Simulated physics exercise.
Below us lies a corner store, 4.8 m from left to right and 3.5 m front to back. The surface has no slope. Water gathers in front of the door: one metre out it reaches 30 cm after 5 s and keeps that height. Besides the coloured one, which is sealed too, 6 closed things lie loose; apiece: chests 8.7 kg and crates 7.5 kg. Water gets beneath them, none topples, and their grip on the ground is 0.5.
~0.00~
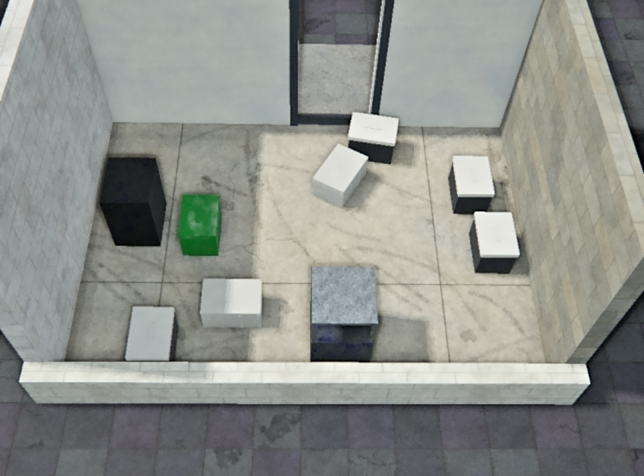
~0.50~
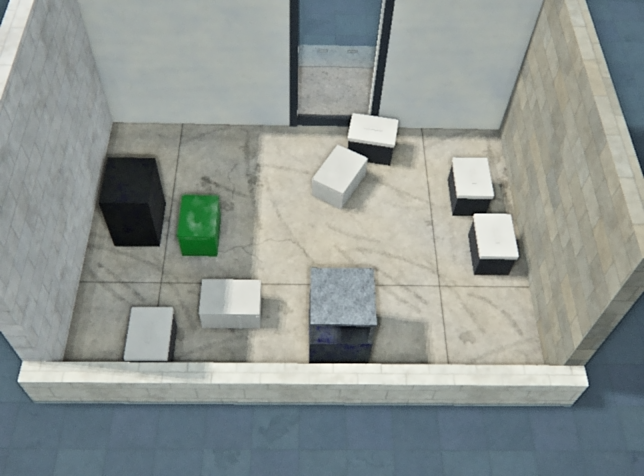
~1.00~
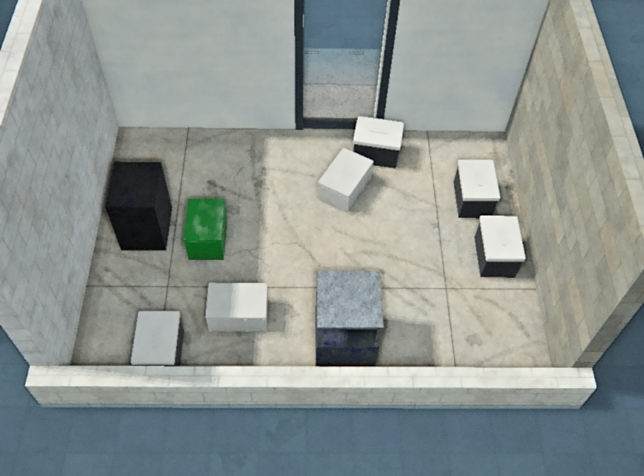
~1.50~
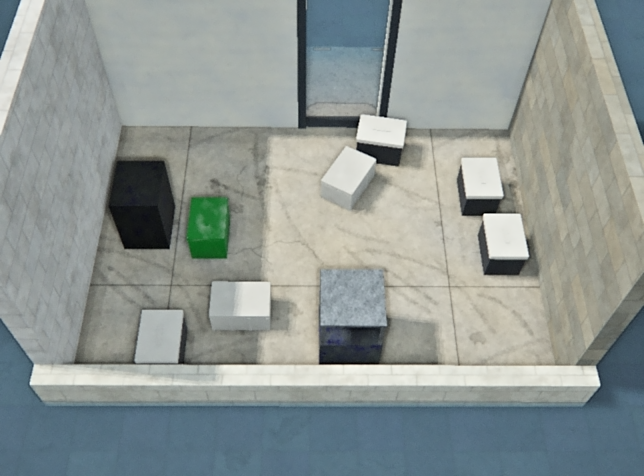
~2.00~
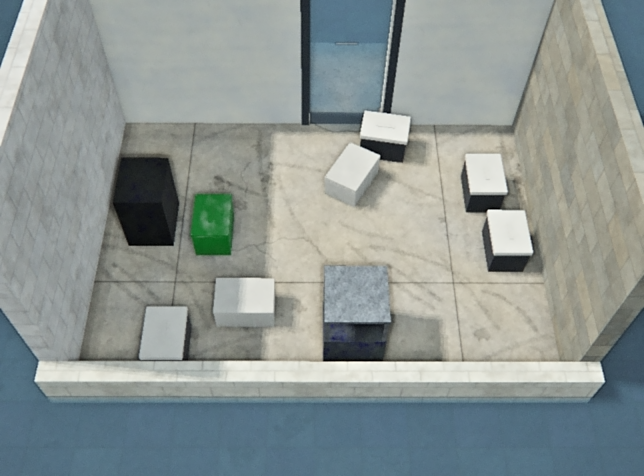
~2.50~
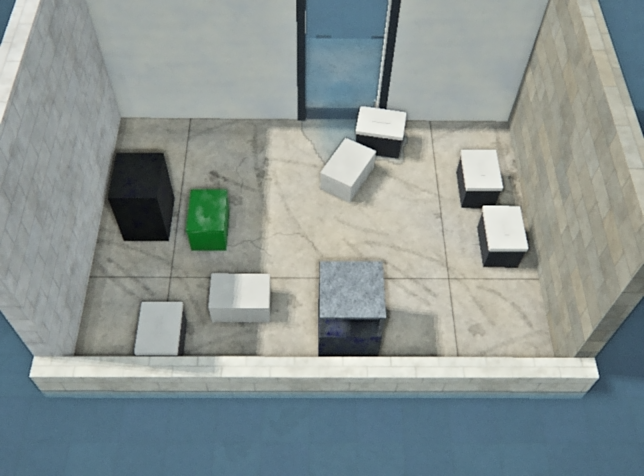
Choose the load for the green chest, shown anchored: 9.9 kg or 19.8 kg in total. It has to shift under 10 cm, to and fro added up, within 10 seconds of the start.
For it, only the larger load is enough.
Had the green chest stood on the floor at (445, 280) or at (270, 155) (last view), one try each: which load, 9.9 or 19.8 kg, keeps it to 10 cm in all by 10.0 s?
In turn: Neither holds; it takes the larger.
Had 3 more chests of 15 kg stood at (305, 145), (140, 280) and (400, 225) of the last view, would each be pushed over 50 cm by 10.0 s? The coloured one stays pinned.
In turn: Over, short of it, past it.
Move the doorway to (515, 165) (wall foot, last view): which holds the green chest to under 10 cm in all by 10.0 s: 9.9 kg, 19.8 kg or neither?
In that case neither weight holds it.
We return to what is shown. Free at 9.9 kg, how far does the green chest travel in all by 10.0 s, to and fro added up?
About 120 cm.
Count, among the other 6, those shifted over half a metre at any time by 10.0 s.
6 of them.
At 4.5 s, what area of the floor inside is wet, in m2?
About 7.5 m2.
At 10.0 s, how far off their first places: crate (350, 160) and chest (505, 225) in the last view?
In turn: 200 cm, 100 cm.
After 3.5 s the green chest would be 0 cm from its start with 9.9 kg and 0 cm from its start with 19.8 kg; 0 cm of water round it then.
After 4.5 s the green chest would be 0 cm from its start with 9.9 kg and 0 cm from its start with 19.8 kg; 3 cm of water round it then.
After 7.0 s the green chest would be 38 cm from its start with 9.9 kg and 0 cm from its start with 19.8 kg; 5 cm of water round it then.
After 10.0 s the green chest would be 64 cm from its start with 9.9 kg and 1 cm from its start with 19.8 kg; 9 cm of water round it then.
